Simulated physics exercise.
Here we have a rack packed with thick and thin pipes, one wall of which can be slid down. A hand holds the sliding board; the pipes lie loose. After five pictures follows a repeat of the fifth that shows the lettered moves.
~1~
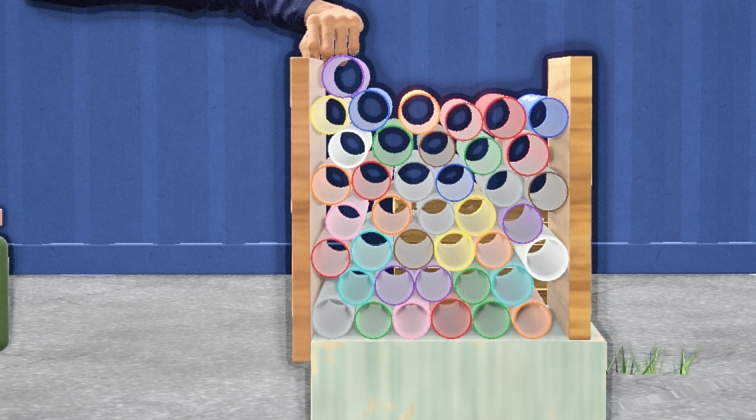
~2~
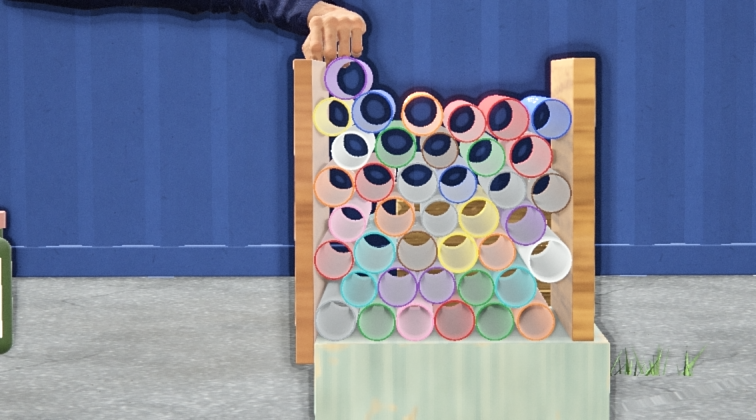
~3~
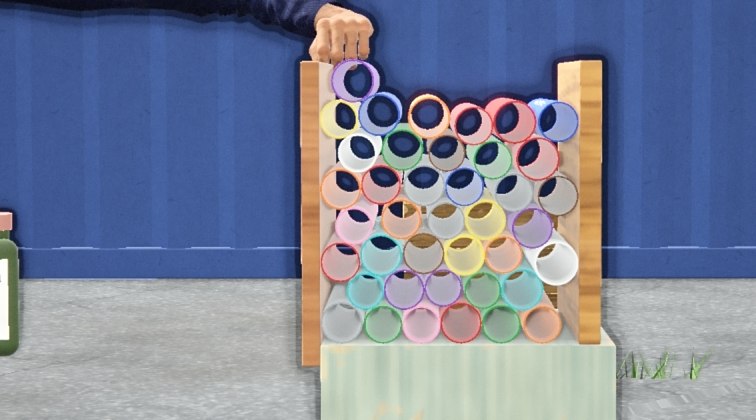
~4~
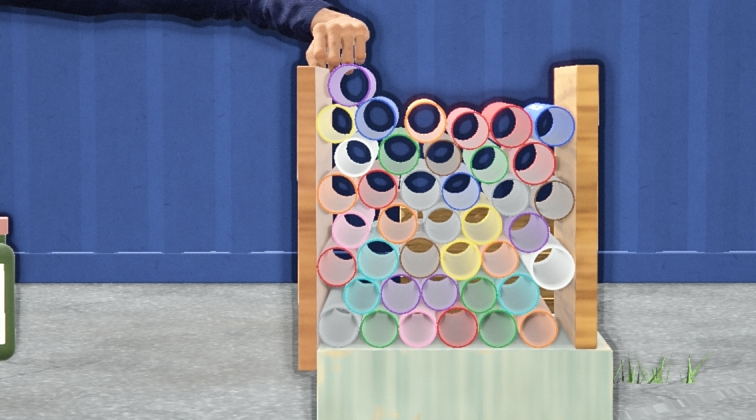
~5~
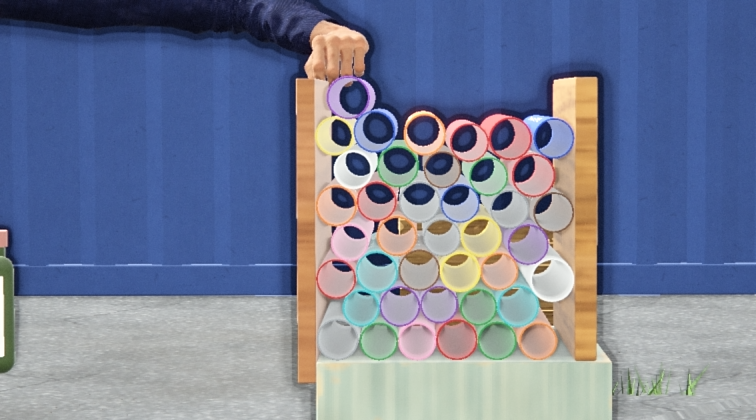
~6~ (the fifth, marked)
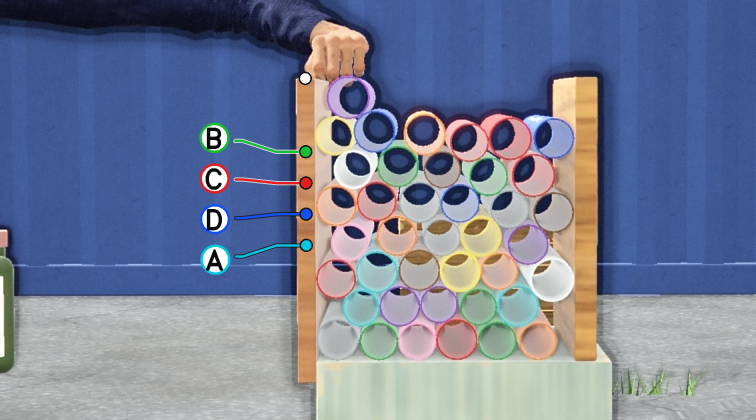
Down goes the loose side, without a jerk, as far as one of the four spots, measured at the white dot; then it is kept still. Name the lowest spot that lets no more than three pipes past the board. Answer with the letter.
Slide it to D.
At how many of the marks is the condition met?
Three of them.
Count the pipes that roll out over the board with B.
The count is none.
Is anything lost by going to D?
Yes, at D.
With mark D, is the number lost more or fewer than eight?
At D, fewer than eight.
On the copy, A at (307, 245); B at (306, 151); C at (306, 183); D at (306, 214); the white dot at (306, 79).
On D. First, top of the board (315, 140).
Then, top of the board (316, 211).
Finally, top of the board (316, 214), two out over the board.
By contrast, A more than three out over the board; B none out over the board; C two out over the board.
